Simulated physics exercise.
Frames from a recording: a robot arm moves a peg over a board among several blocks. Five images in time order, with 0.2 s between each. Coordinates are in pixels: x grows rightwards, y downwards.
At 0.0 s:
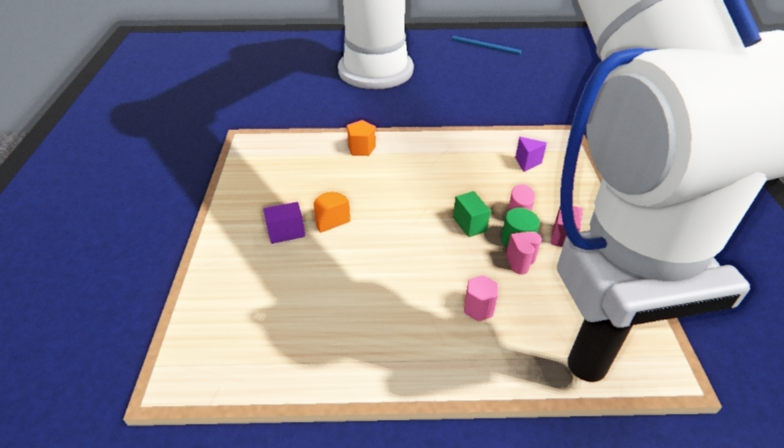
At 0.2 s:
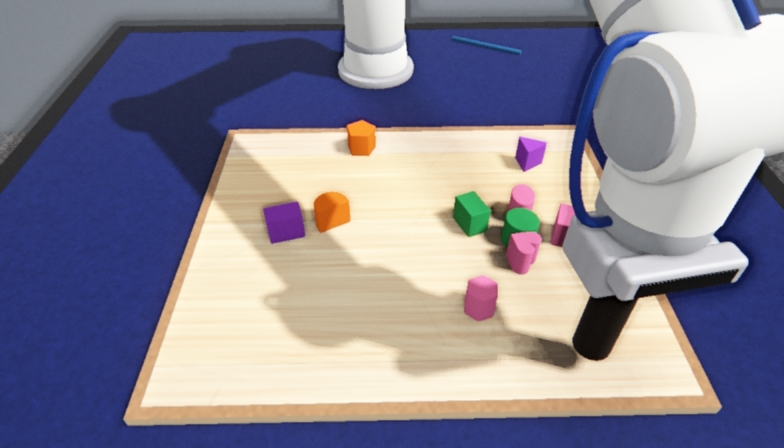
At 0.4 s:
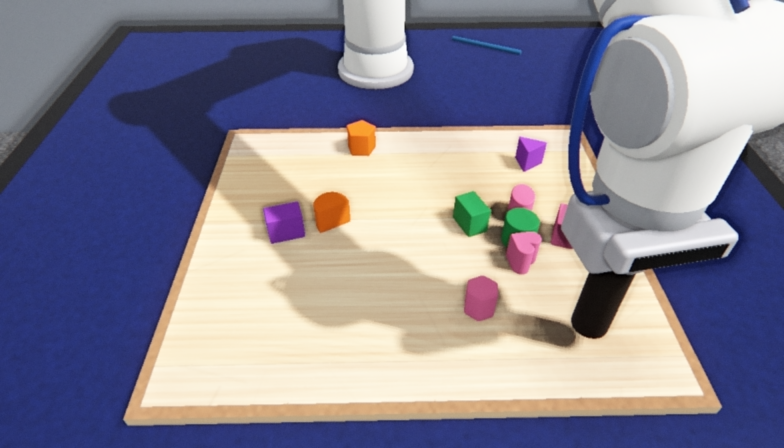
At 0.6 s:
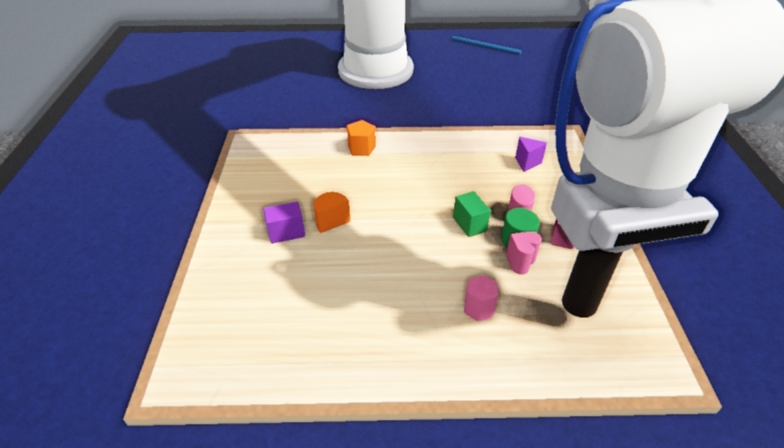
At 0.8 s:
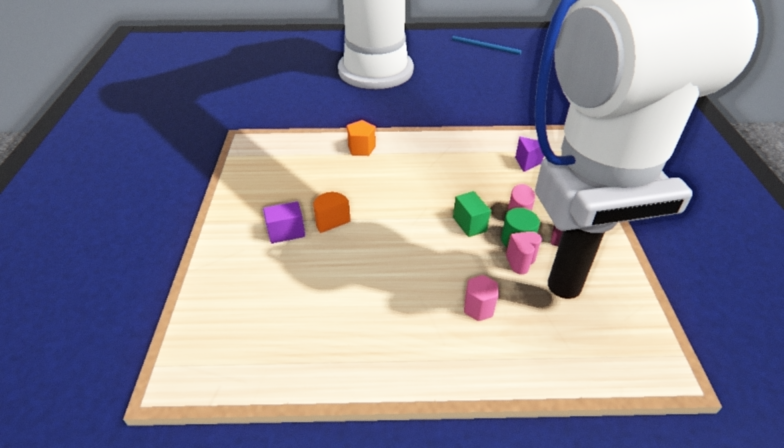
The clip opens on a white robot arm holding a black peg near the lower right of a wooden board scattered with green, pink, orange and purple blocks. The arm moves the peg steadily up the board, then shifts it slightly left toward the pink and green cluster, while the blocks stay put.
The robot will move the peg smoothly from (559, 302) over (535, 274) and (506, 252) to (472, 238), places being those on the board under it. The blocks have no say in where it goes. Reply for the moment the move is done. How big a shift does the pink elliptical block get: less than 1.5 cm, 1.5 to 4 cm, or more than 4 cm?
My answer is that it shifts under 1.5 cm.
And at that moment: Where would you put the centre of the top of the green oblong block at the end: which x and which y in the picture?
It will end up at (454, 187).
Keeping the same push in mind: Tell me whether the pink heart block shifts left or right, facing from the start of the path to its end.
Over to the left.
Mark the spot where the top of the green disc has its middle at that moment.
In the picture, it is at (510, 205).
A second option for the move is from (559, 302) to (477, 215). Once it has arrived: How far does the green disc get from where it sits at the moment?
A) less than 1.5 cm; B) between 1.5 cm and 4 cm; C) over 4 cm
Answer: C.
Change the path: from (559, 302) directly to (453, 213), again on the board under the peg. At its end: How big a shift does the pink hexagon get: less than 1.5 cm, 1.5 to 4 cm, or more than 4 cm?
Offset: Below 1.5 cm.
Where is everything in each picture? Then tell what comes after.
Peg's lower end at (587, 366); green oblong block at (473, 202); green disc at (523, 218); pink elliptical block at (524, 194); pink heart block at (526, 240), in the first picture.
Peg at (591, 345); blocks still, in the second picture.
Peg at (589, 324); blocks still, in the third picture.
Peg at (579, 304); blocks still, in the fourth picture.
Peg at (564, 286); green oblong block at (473, 202); green disc at (523, 218); pink elliptical block at (524, 194); pink heart block at (526, 240), in the fifth picture.
The first path, step by step. One third of the way, peg at (540, 258); pink heart block at (520, 237), turned 15° clockwise.
Two thirds of the way, peg at (509, 236); green disc at (510, 205); pink elliptical block at (525, 189); pink heart block at (486, 220).
At the end, peg at (475, 222); green oblong block at (454, 187), turned 25° clockwise; green disc at (510, 205); pink elliptical block at (525, 189); pink heart block at (453, 207).
